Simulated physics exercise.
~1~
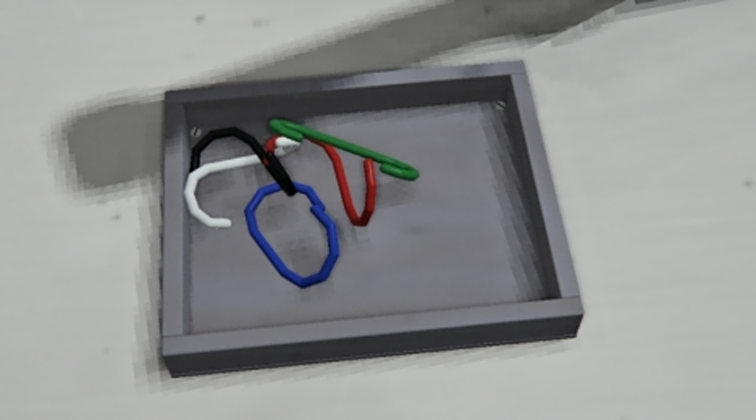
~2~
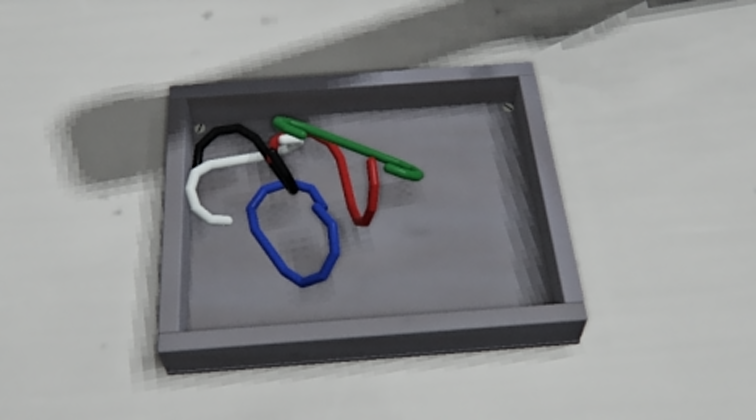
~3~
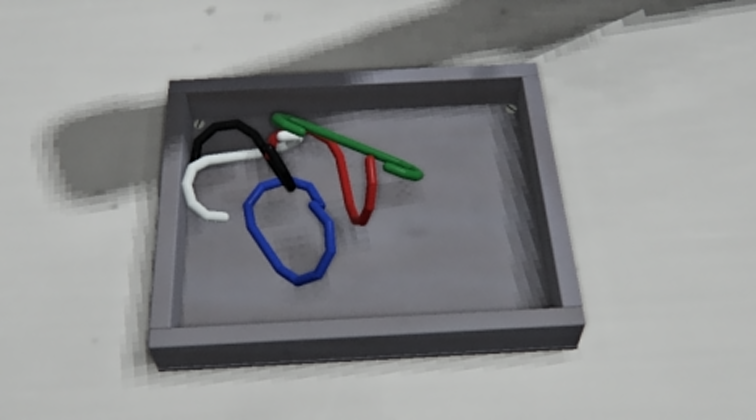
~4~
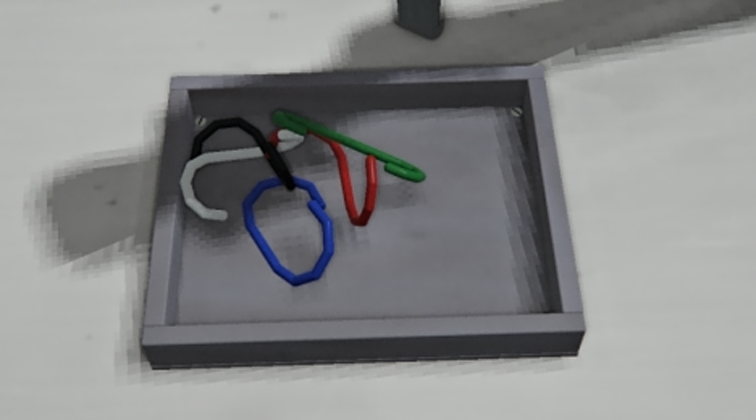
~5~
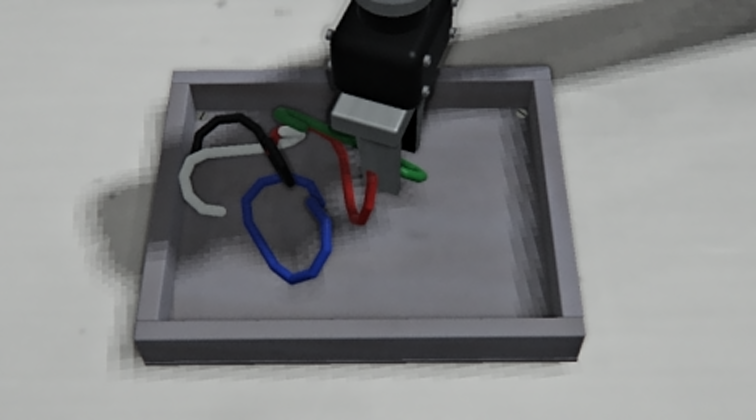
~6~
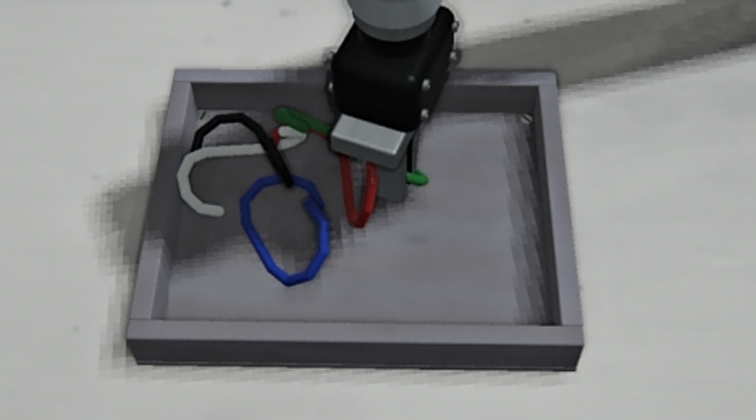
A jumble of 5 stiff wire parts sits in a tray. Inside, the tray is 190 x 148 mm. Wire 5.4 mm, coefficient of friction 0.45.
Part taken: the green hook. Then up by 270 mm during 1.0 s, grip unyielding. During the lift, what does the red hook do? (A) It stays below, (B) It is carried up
A, it stays below.
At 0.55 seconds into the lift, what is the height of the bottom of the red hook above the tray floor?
Height: Approx. 0 mm.
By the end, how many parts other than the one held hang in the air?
Leaving the held part aside, the answer is 0.
Then, 0.30 s into the lift, lowest point more than 20 mm over the tray floor, green hook 58 mm.
Then, 0.55 s into the lift, lowest point more than 20 mm over the tray floor, green hook 159 mm.
Then, 1.00 s into the lift, lowest point more than 20 mm over the tray floor, green hook 273 mm.
End, hanging green hook 273 mm; the other 4 are down.
